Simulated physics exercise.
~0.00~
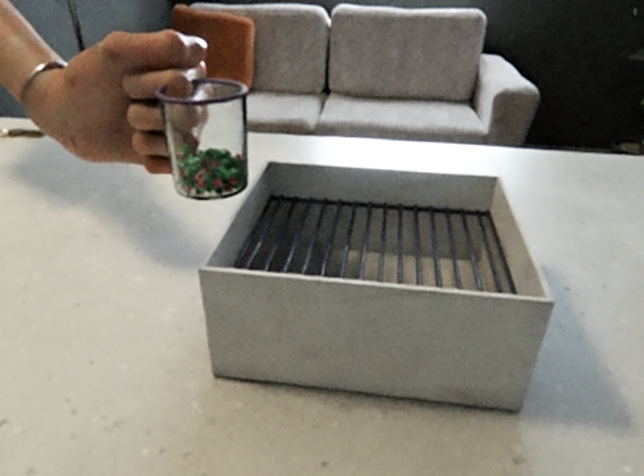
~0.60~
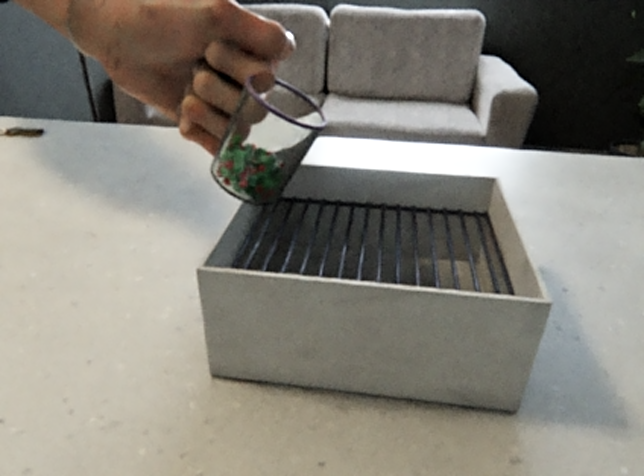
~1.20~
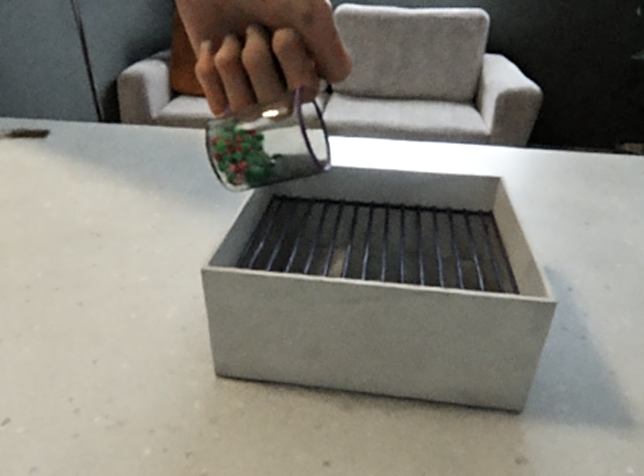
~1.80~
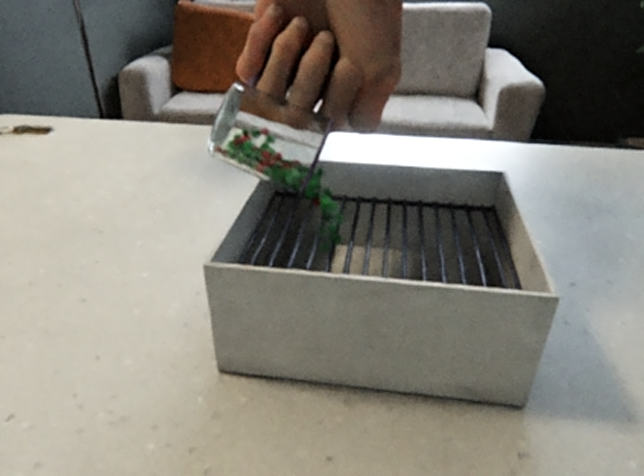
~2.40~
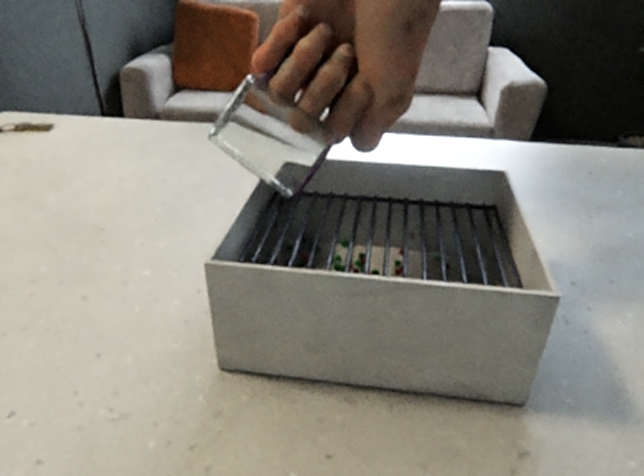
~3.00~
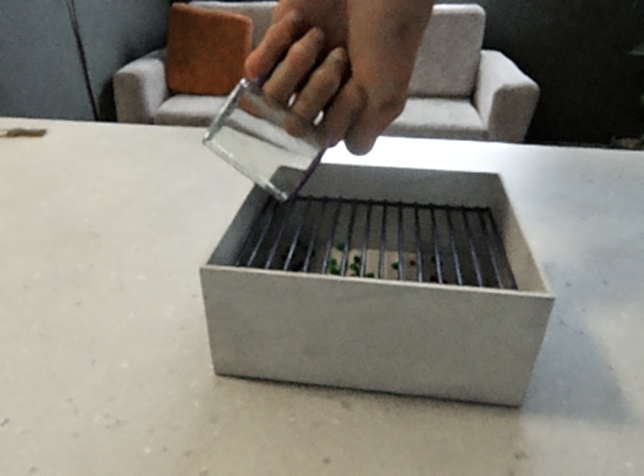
At first, a hand holds a clear cup of small red and green pieces upright, to the left above an open grey box with a rack of dark wires across it. The hand moves right and tilts the cup until it lies on its side over the box. As the cup tips further, the pieces slide to its rim and spill in a stream onto the wires. Soon the cup is upended and empty, and both colours drop between the wires. It ends with the pieces scattered beneath the rack while the hand still holds the empty cup above.
